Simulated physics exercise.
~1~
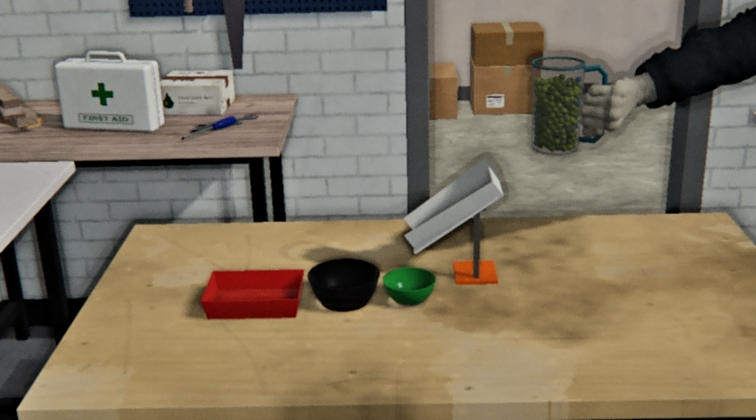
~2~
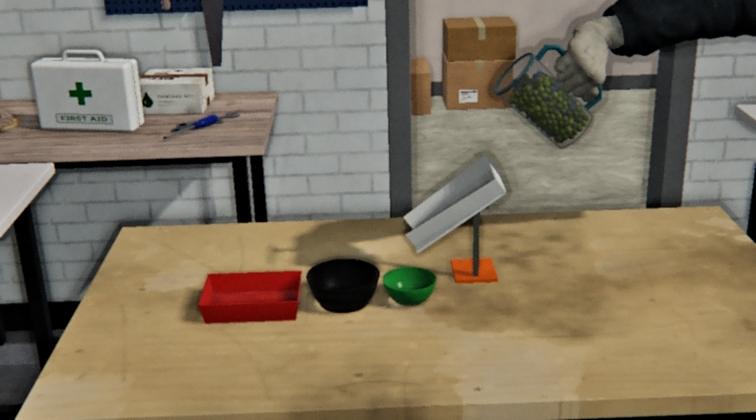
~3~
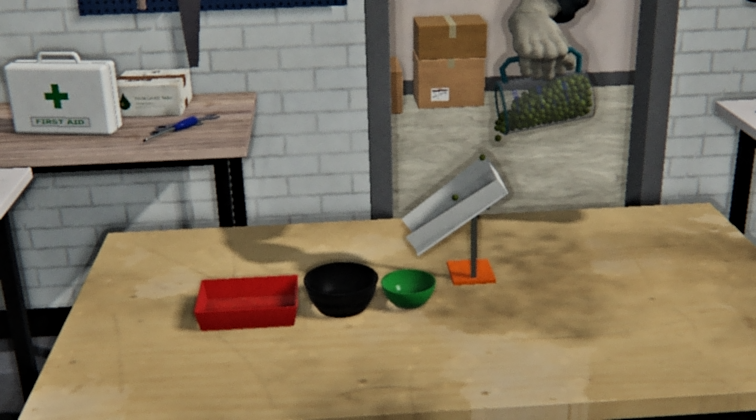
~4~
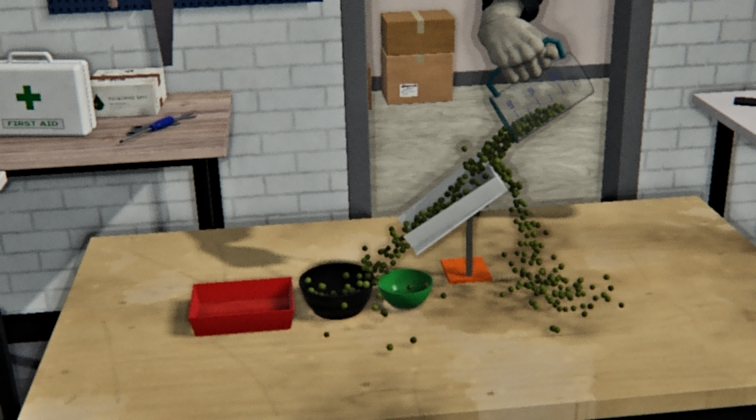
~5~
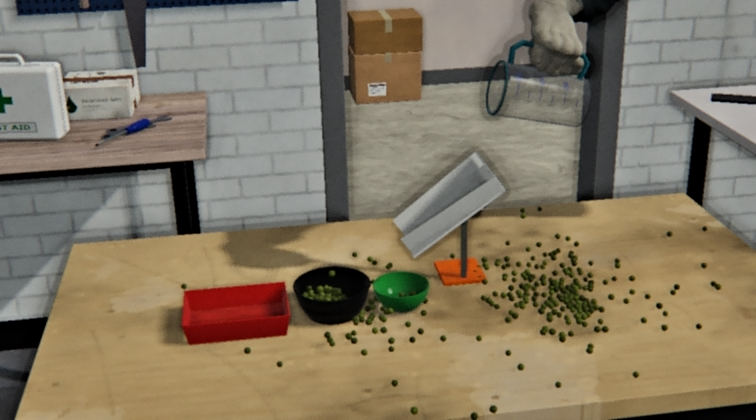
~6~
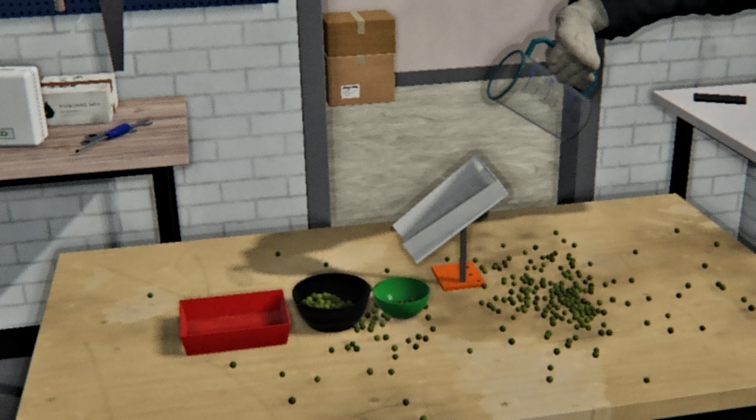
On a wooden workshop table, a gloved hand tips a clear jug of small olives over a raised metal slope beside three containers; they spill down and off it, some landing in the black bowl, a few in the green bowl, and most scattered across the tabletop.
